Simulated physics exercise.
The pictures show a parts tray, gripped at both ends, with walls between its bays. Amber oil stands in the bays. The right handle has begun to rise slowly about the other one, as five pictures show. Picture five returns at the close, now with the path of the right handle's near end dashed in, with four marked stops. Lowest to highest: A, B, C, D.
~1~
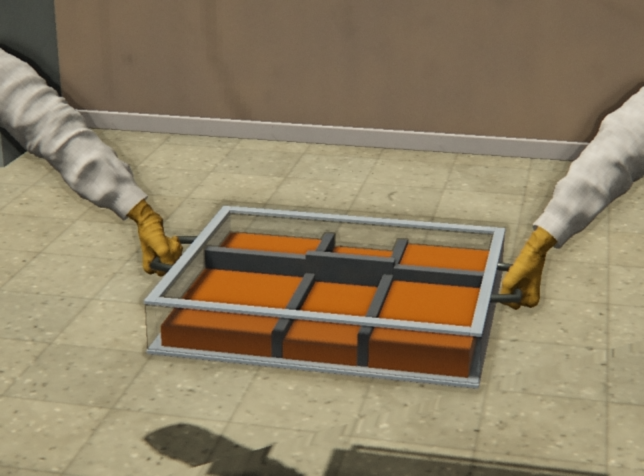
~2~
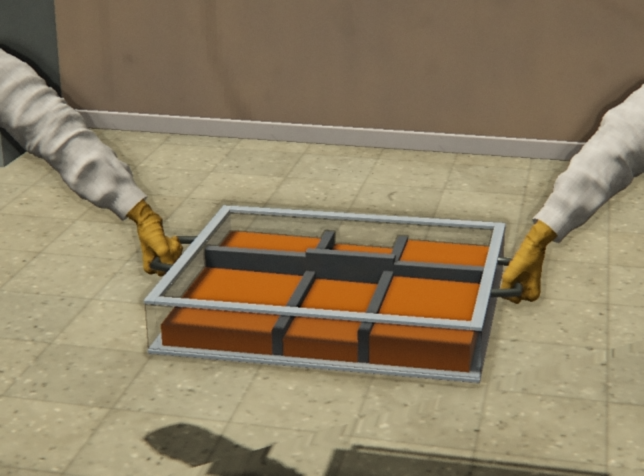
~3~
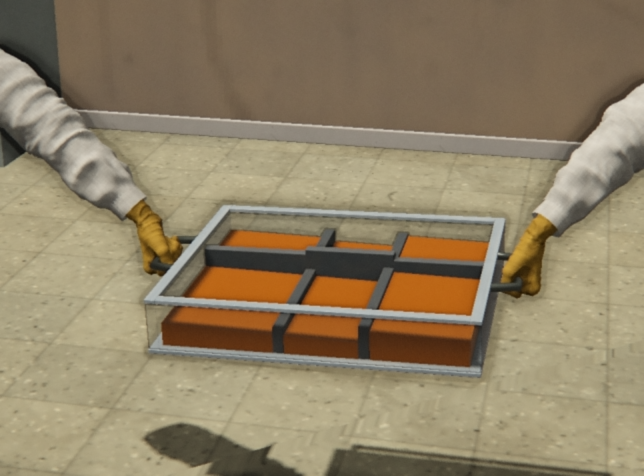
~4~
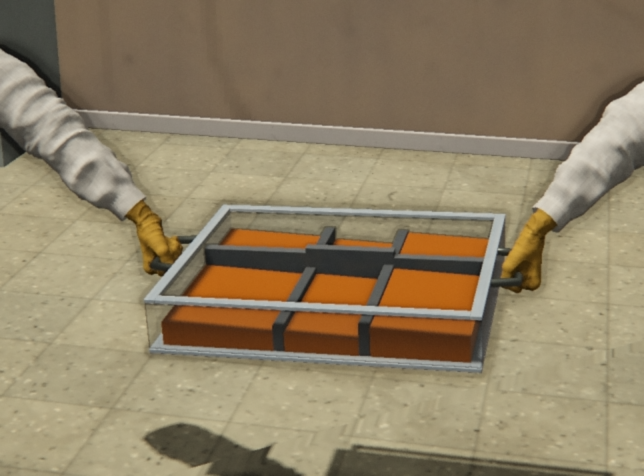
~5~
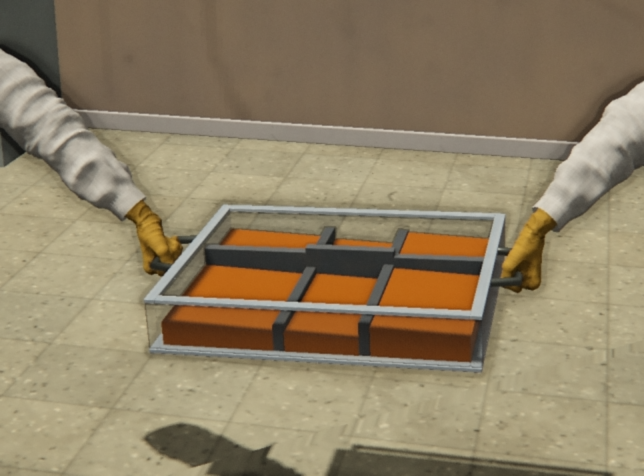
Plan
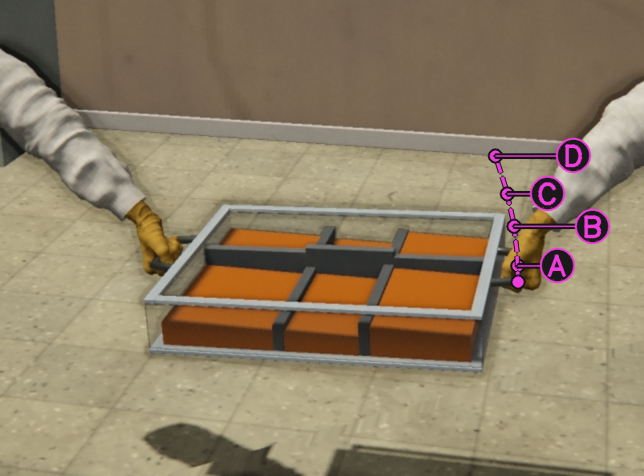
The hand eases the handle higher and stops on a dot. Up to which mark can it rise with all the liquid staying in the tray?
Take C.
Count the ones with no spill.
Three.
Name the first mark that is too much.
Here it is mark D.
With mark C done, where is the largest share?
That is the front left bay.
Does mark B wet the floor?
No, that is safe.
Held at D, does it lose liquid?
Yes, that goes wrong.
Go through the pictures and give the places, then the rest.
In the first picture, the tray is level; deepest in the back right bay, at (442, 264), shallowest in the front middle; right handle at (519, 284).
The second picture shows tipped about 1° down to the left; no wall is crossed; right handle at (520, 278).
The third picture shows tipped about 2° down to the left; no wall is crossed; right handle at (520, 273).
The fourth picture shows tipped about 3° down to the left; no wall is crossed; right handle at (520, 268).
The fifth picture shows tipped about 3° down to the left; deepest in the back right bay, at (443, 252), shallowest in the front middle; right handle at (520, 267).
On the marked copy, A at (517, 265); B at (514, 226); C at (507, 193); D at (495, 155).
For mark A, nothing spills; the front right bay holds the most.
For mark B, nothing spills; the front left bay holds the most.
For mark C, nothing spills; the front left bay holds the most.
For mark D, about 12 % goes over the rim.
